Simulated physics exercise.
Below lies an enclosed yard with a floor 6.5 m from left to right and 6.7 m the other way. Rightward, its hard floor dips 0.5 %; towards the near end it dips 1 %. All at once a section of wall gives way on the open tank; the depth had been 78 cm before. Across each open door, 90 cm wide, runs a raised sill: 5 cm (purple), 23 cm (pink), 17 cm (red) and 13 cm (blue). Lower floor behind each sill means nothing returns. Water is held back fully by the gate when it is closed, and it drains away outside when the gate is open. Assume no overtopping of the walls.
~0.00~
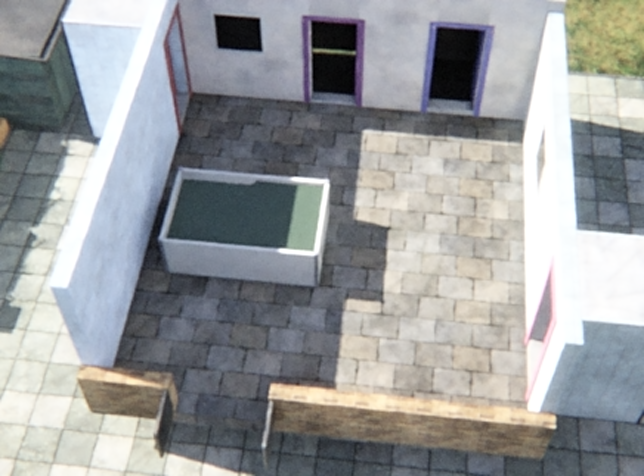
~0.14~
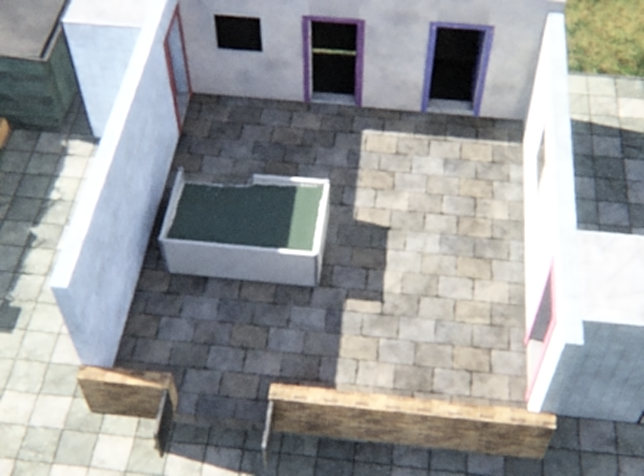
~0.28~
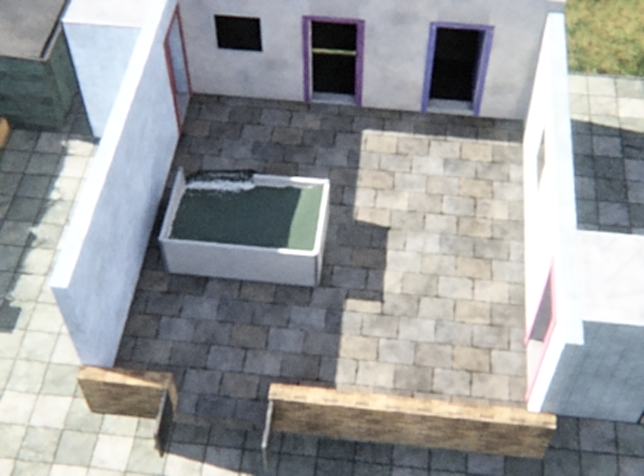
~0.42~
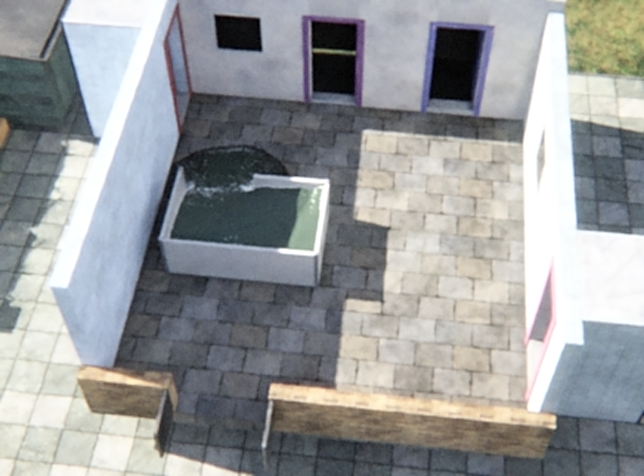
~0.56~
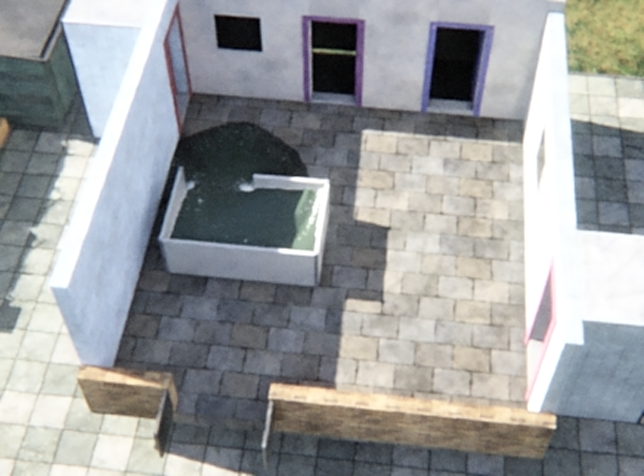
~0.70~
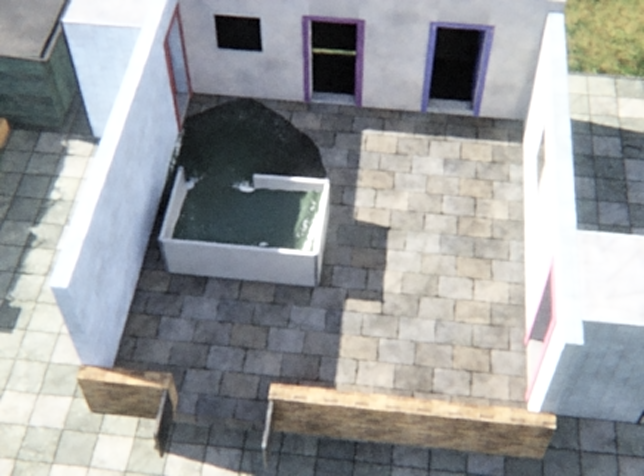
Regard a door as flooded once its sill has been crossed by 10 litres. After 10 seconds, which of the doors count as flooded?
Purple door: Flooded; pink door: Not flooded; red door: Flooded; blue door: Not flooded.
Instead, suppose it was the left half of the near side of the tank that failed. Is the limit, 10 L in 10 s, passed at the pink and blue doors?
Well, against that limit, at pink it's within bounds, and at blue it's within bounds.
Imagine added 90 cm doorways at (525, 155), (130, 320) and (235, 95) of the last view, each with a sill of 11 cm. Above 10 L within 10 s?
Taking them in order, the first gets enough, the second too little and the third enough.
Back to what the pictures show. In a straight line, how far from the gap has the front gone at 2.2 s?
Distance: Approx. 4.6 m.
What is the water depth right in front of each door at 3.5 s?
You'd get purple at 13 cm, pink at 0 cm, red at 28 cm, and blue at 7 cm.
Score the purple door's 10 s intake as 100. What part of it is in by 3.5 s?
Fraction in by then: Around 60 per cent.
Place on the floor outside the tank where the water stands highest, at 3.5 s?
In the last picture, around (188, 106).
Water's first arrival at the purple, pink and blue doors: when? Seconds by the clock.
Purple = 1.1 s, pink = 5.0 s, blue = 2.2 s.
After 1.4 s water covers 20 % of the floor and is deepest (56 cm) near (190, 99); purple door 13 cm at the sill, 4 L in, pink door not reached, red door 29 cm at the sill, 1 L in, blue door not reached.
After 2.2 s water covers 20 % of the floor and is deepest (46 cm) near (192, 93); purple door 14 cm at the sill, 33 L in, pink door not reached, red door 35 cm at the sill, 59 L in, blue door not reached.
After 3.5 s water covers 40 % of the floor and is deepest (29 cm) near (188, 106); purple door 13 cm at the sill, 75 L in, pink door not reached, red door 28 cm at the sill, 157 L in, blue door 7 cm at the sill, 0 L in.
After 6.0 s water covers 65 % of the floor and is deepest (18 cm) near (493, 125); purple door 8 cm at the sill, 110 L in, pink door 5 cm at the sill, 0 L in, red door 14 cm at the sill, 186 L in, blue door 4 cm at the sill, 0 L in.
After 10.0 s water covers 90 % of the floor and is deepest (17 cm) near (525, 435); purple door 5 cm at the sill, 122 L in, pink door 12 cm at the sill, 0 L in, red door 6 cm at the sill, 186 L in, blue door 7 cm at the sill, 0 L in.
